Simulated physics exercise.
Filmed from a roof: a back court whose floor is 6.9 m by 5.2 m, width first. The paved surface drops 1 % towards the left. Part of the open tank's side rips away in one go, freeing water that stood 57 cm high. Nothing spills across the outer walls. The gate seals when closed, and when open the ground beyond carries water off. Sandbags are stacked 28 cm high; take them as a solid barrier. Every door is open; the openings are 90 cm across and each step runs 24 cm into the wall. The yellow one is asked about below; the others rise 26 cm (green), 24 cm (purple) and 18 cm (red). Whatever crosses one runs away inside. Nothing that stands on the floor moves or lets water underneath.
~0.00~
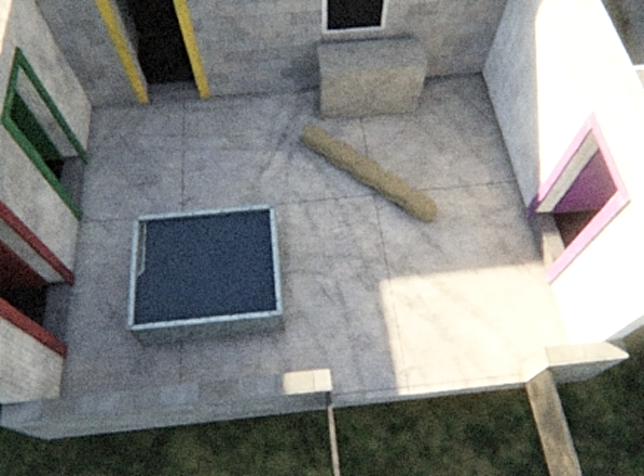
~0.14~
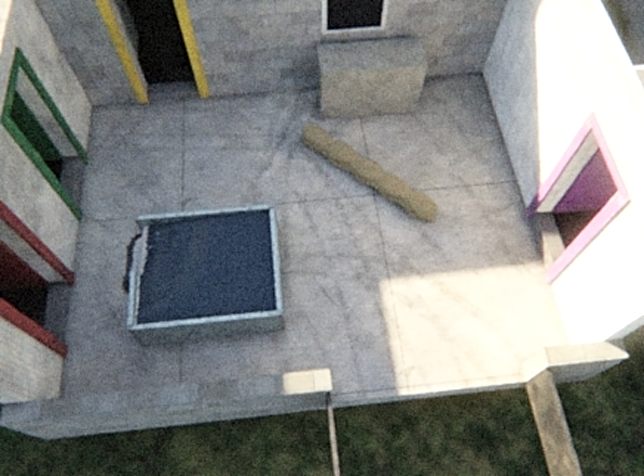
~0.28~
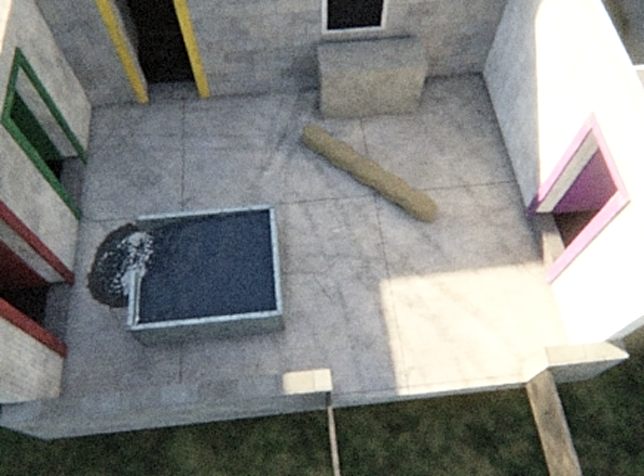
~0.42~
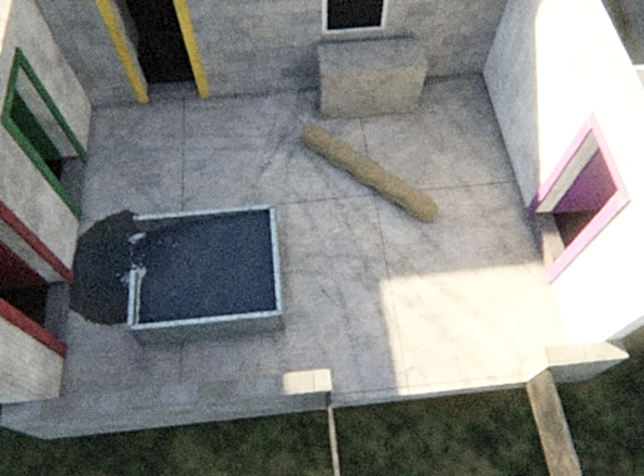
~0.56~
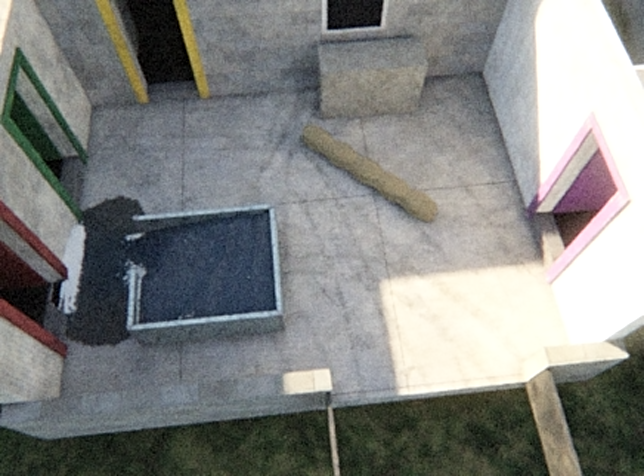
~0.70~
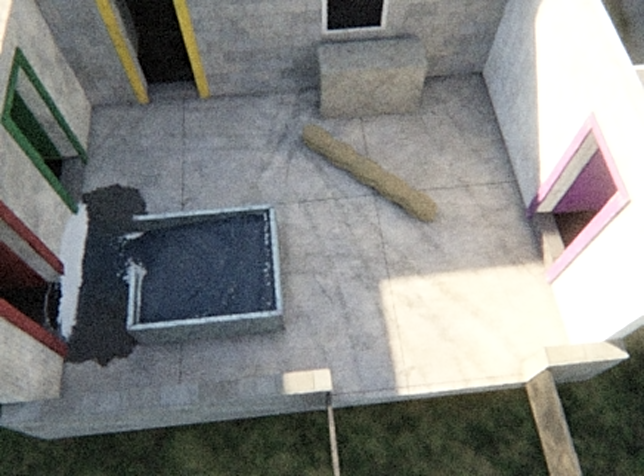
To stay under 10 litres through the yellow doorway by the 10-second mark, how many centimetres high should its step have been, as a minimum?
About 11 cm.
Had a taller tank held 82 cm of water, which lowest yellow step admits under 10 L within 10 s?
Some 17 cm.
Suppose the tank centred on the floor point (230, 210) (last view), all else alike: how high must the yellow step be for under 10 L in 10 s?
Some 7.0 cm.
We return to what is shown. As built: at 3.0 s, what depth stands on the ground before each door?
Depths in cm: Green 12, yellow 15, purple 0, red 17.
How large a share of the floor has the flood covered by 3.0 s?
About 30 per cent.
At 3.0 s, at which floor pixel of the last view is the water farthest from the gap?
Around (290, 95).
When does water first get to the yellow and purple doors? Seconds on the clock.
Yellow 2.0 s, purple 6.5 s.
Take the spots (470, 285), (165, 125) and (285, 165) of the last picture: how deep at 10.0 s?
In that order: 4, 6 and 4 cm.
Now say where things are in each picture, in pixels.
Still water, 57 cm deep, in the open tank at (206, 266); the yellow door at (160, 55) is dry, in the first frame.
The gap is at (146, 259), the front 0.3 m out at (130, 288); the back of the open tank holds 57 cm, in the second frame.
The front is at (97, 287), 0.7 m from the gap at (147, 260); 0.7 m2 of floor is wet, 57 cm left at the back, in the third frame.
The gap is at (147, 260), the front 1.1 m out at (71, 297); the back of the open tank holds 57 cm, in the fourth frame.
The front is at (57, 298), 1.2 m from the gap at (147, 259); 1.9 m2 of floor is wet, 56 cm left at the back, in the fifth frame.
Water pours out at (146, 259) and has run 1.4 m, to (82, 198); about 7 cm deep outside, 49 cm at the back; the yellow door at (160, 55), 3.2 m from the gap, is still 2.3 m from the nearest water, in the sixth frame.
After 1.4 s water covers 10 % of the floor, deepest (40 cm) near (75, 263); it has not reached the yellow door.
After 3.0 s water covers 30 % of the floor, deepest (24 cm) near (87, 262); 15 cm at the yellow door, 0 litres in over its 15 cm step.
After 10.0 s water covers 95 % of the floor, deepest (10 cm) near (74, 275); 6 cm at the yellow door, 1 litre in over its 15 cm step.
At the yellow door as built, the water arrived by 2.0 s and peaked near 16 cm at 2.6 s.
Run again over the same 10 s with other heights there, 15 litres in over 10 cm, 3 litres over 13.5 cm. The limit of 10 litres is kept from about 11 cm up.
